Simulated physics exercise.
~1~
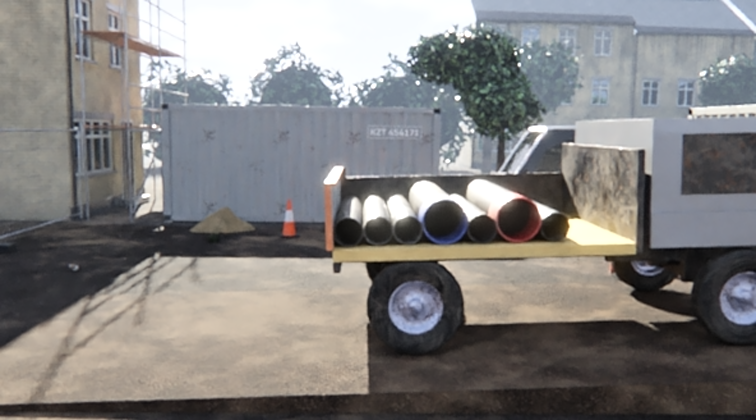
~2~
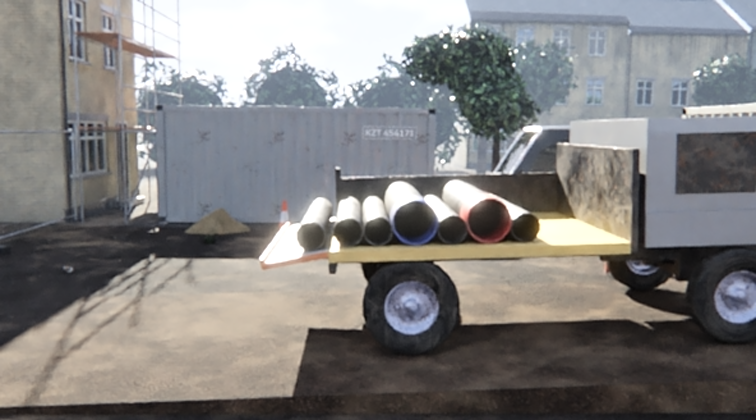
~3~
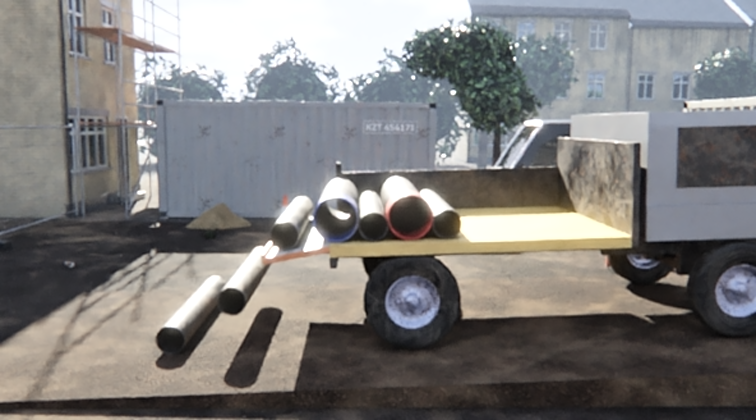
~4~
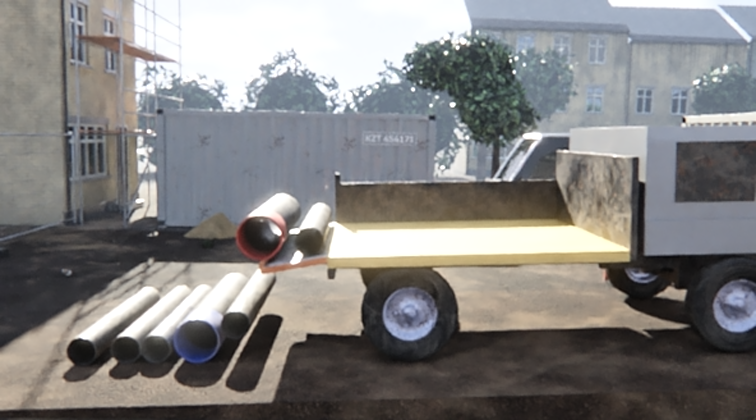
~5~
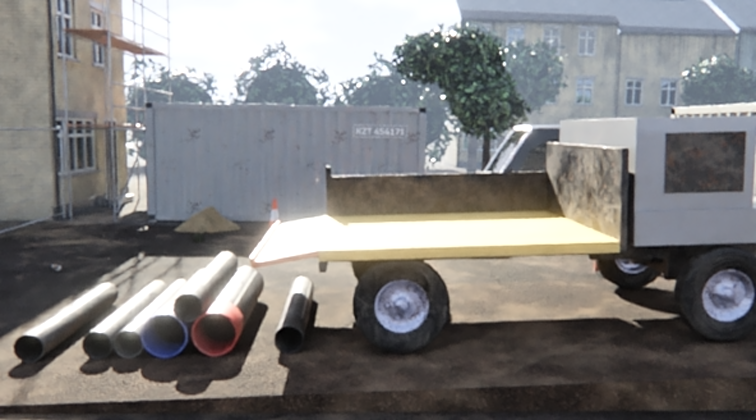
On a dirt yard beside a container, a pick-up's tailgate dropped open and seven pipes rolled left across the bed, the blue one ahead of the red, tumbling off the gate until all lay on the ground and the bed was empty.
